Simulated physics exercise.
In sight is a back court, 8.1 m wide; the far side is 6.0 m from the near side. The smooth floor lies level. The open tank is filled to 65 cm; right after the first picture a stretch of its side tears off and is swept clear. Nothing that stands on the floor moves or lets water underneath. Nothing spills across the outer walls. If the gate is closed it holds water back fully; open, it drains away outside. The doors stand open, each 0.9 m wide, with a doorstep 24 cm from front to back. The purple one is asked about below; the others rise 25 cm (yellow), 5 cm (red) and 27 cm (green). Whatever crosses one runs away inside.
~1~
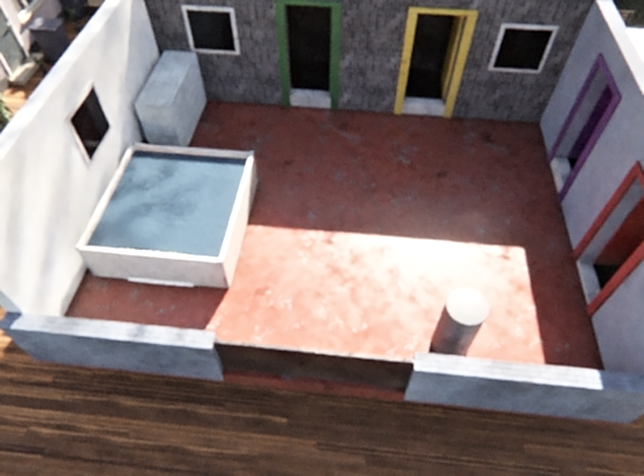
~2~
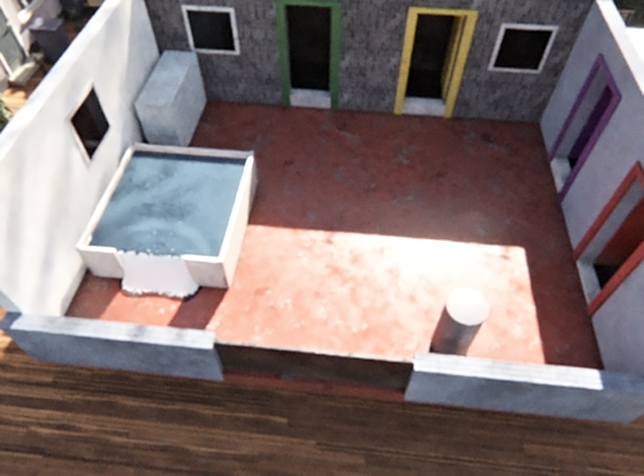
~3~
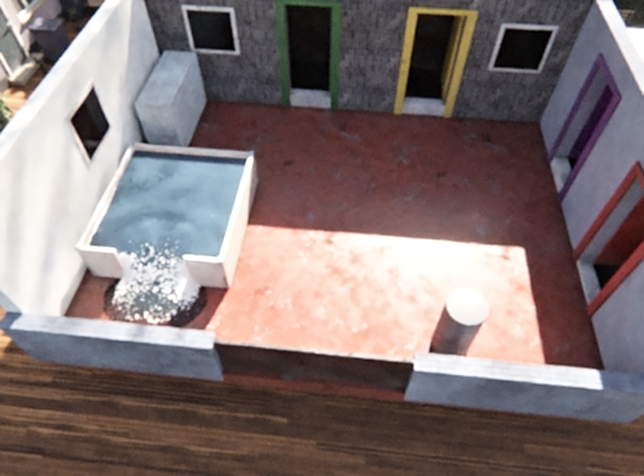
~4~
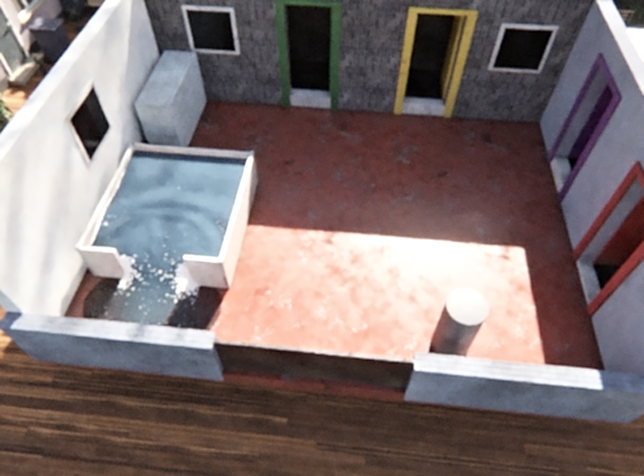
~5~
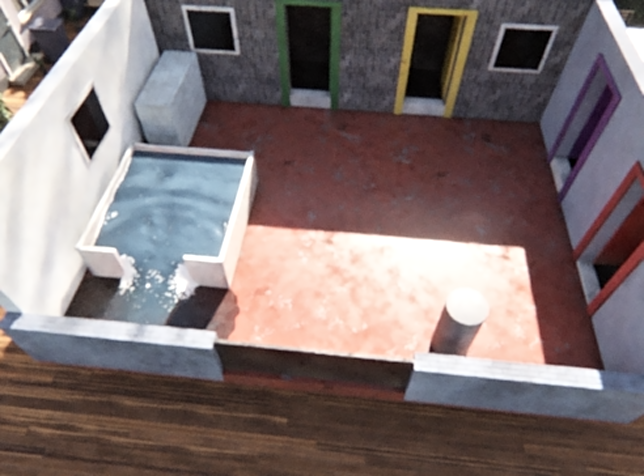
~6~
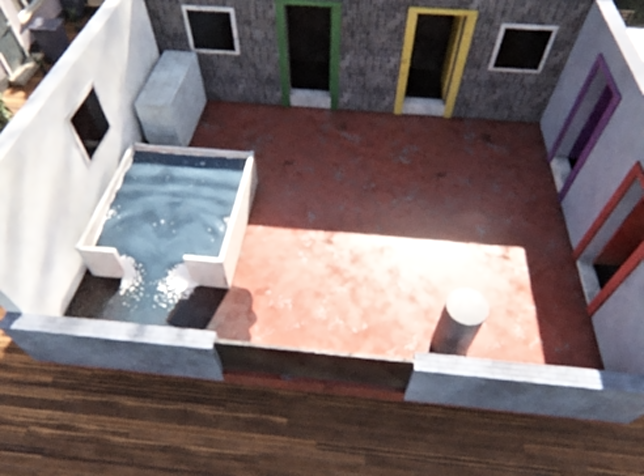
A small walled courtyard with a reddish floor is seen from above its low front wall, the view staying still. A pale open tank of water sits at left near a pale block, with green and yellow doorways in the grey back wall, purple and red ones at right, and a short pale cylinder at front right. Part of the tank's front side breaks away, and water gushes through the gap, splashing white, then spreads darkly over the nearby floor while ripples cross the tank.
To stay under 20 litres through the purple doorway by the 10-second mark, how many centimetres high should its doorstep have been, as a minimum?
Some 6 cm above the ground.
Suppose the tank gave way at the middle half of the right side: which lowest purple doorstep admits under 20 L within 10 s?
Then roughly 11.5 cm.
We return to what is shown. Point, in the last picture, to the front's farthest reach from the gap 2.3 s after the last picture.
Around (600, 397).
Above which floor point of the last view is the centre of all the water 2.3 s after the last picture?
At about (200, 258).
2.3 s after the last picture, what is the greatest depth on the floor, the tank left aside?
Up to some 40 cm.
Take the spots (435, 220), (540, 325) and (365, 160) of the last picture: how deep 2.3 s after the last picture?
Roughly 0, 0 and 0 cm, in turn.
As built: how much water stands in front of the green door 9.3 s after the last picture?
About 4.0 cm.
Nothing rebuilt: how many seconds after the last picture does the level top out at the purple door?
Near 9.0 s.
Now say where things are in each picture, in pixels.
In the first picture, the open tank at (173, 200) is whole and still, 65 cm deep; the purple door at (576, 140) is dry.
In the second picture, the front is at (126, 290), 0.3 m from the gap at (158, 270); 0.3 m2 of floor is wet, 65 cm left at the back.
In the third picture, the gap is at (159, 272), the front 0.8 m out at (121, 321); the back of the open tank holds 65 cm.
In the fourth picture, water pours out at (159, 272) and has run 1.2 m, to a hidden place; about 9 cm deep outside, 65 cm at the back.
In the fifth picture, water pours out at (159, 272) and has run 1.3 m, to a hidden place; about 8 cm deep outside, 65 cm at the back.
In the sixth picture, water pours out at (159, 271) and has run 1.6 m, to a hidden place; about 8 cm deep outside, 62 cm at the back; the purple door at (576, 140), 7.4 m from the gap, is still 6.5 m from the nearest water.
Then, 0.7 s after the last picture water covers 10 % of the floor, deepest (60 cm) near (64, 341); it has not reached the purple door.
Then, 2.3 s after the last picture water covers 40 % of the floor, deepest (40 cm) near (93, 280); it has not reached the purple door.
Then, 9.3 s after the last picture water covers 90 % of the floor, deepest (18 cm) near (167, 108); 10 cm at the purple door, 0 litres in over its 22 cm doorstep.
At the purple door as built, the water peaked near 10 cm, 9.1 s after the last picture.
With a doorstep of 5.5 cm, 24 litres would have come in within the 10 s; with 6.5 cm, 15 litres. So under 20 litres takes about 6 cm.
